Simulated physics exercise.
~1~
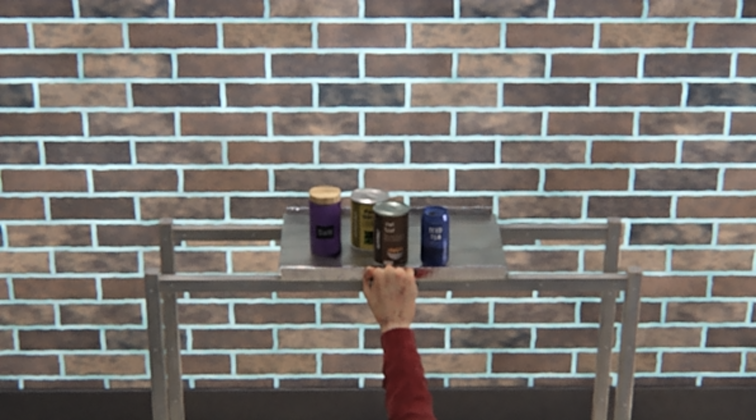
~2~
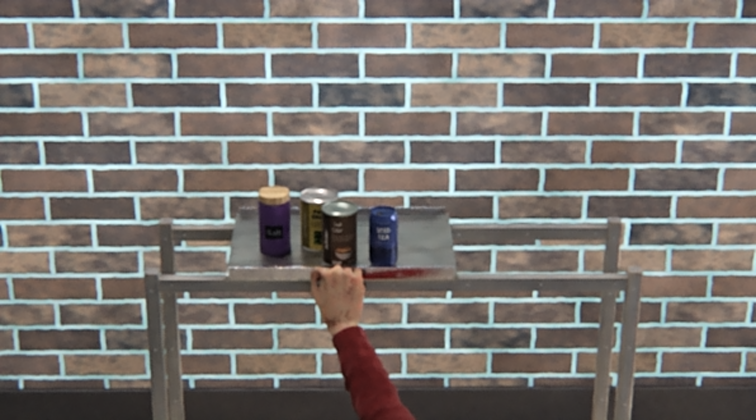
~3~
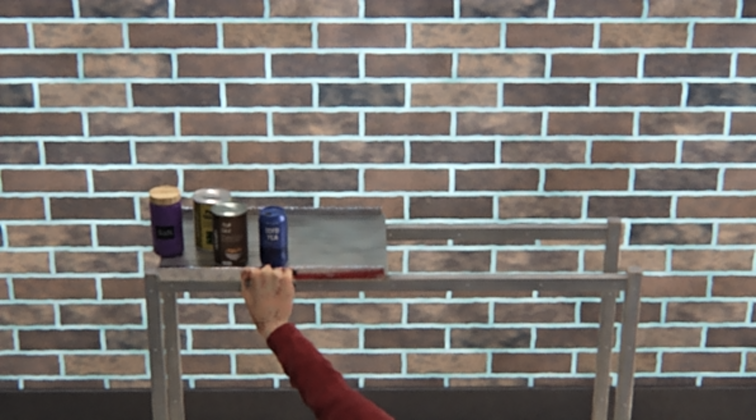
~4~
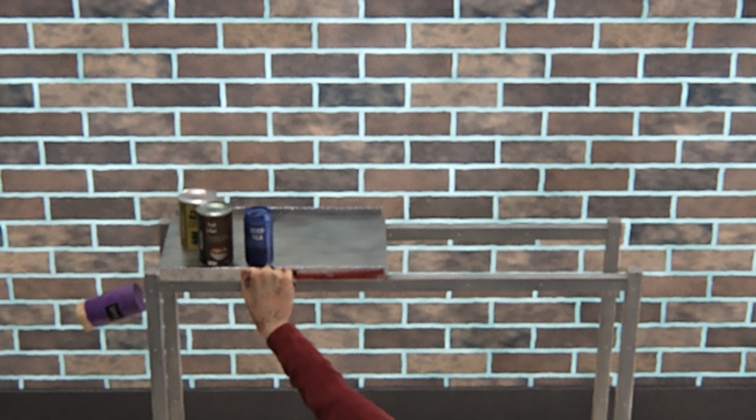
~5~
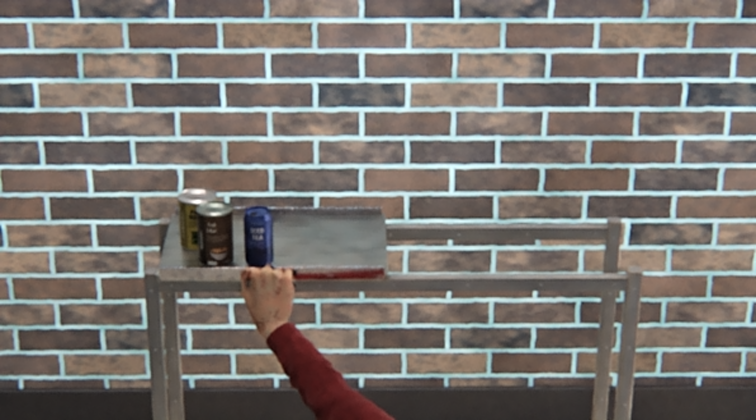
A hand in a red sleeve grips the front edge of a grey metal tray resting on a frame before a brick wall, seen from the front by a still camera. On the tray stand a purple jar at the left, a yellow tin and a brown tin beside it, and a blue can at the right. The hand moves the tray left, carrying everything upright, until it stops at the left end of the frame. The jar topples off the left end and drops out of view. The tins and can shift slightly farther left, then stay standing aboard.
